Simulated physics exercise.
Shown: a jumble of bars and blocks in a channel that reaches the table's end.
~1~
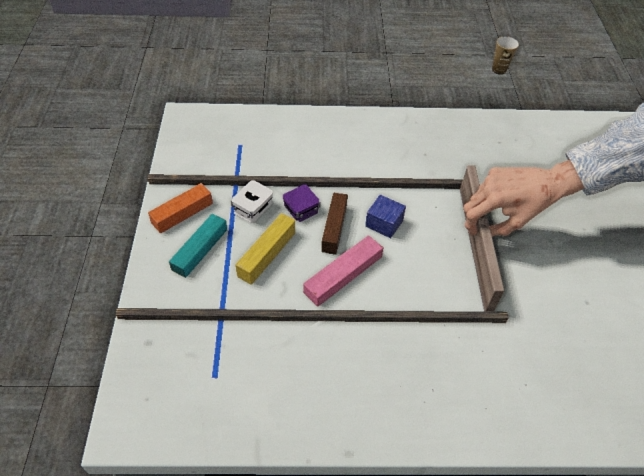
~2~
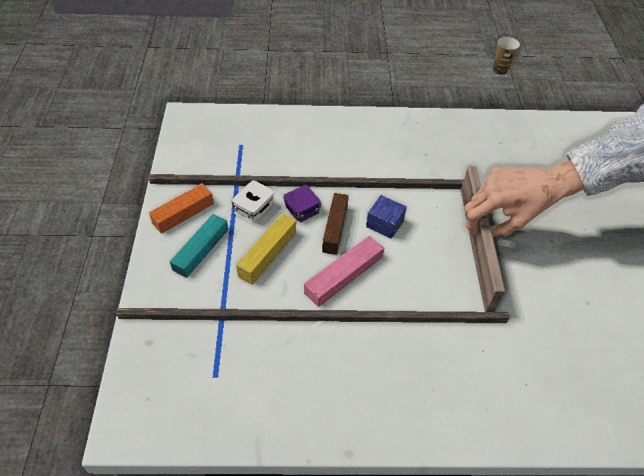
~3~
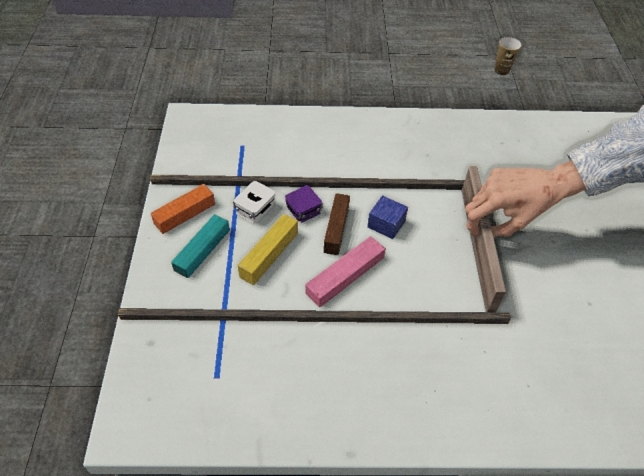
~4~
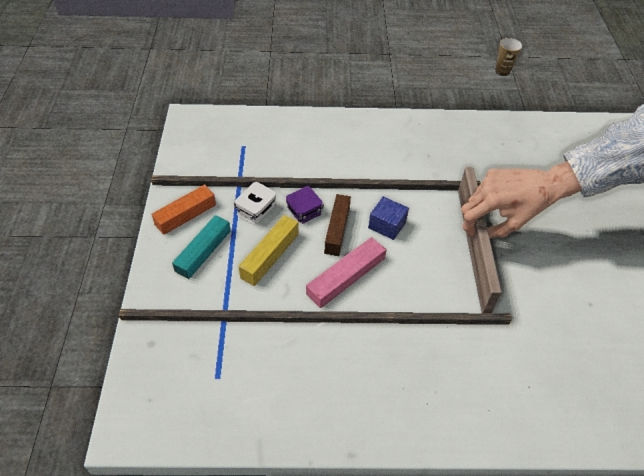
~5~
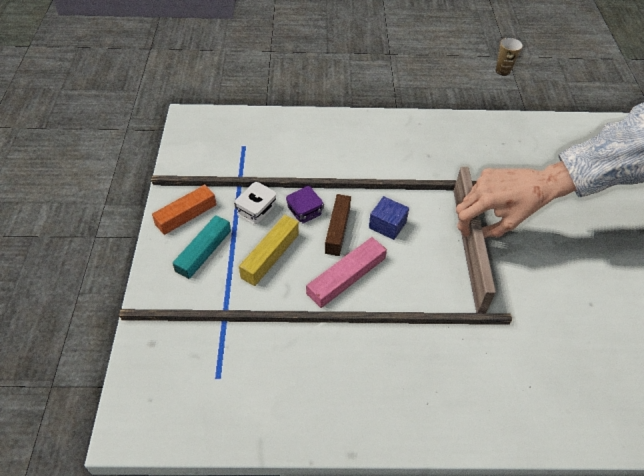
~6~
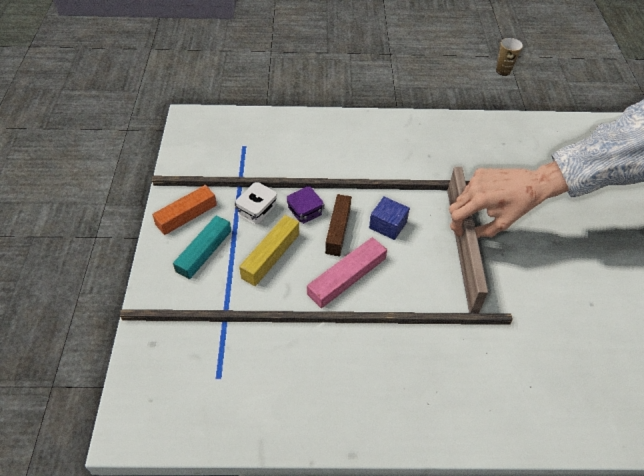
A hand in a pale patterned sleeve grips an upright wooden board at the right end of a railed channel on a white table, seen from above over a grey carpeted floor. Orange and turquoise bars lie left, then a white case, yellow bar, purple block, brown and pink bars and a blue block, with blue tape crossing beneath. The hand slides the board slightly left while the pieces stay put.
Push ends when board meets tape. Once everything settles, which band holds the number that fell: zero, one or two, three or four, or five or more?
In this one, one or two spill over.
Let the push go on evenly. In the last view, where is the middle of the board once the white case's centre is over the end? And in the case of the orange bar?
The white case puts it at (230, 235), the orange bar at (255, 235).
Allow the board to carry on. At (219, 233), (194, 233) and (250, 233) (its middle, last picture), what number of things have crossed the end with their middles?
The counts would come out as 2, 4 and 1.
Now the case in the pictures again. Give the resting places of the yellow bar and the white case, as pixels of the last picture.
Look around (175, 249) for the first and around (149, 200) for the second.
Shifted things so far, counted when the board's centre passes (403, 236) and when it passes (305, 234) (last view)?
At the first point the count is 1, at the second it's 7.
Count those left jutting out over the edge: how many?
The total would be 1.
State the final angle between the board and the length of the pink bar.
The angle is some 0°.
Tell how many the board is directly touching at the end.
Total: 2.
Soon after, none off yet; orange bar at rest near (185, 209); turquoise stick at rest near (203, 247); white case at rest near (257, 204).
Then, none off yet; orange bar moved a little near (175, 210); turquoise stick at rest near (203, 247); white case moved about its own width near (217, 202).
At rest, the number that fall off is one or two; fallen, orange bar.
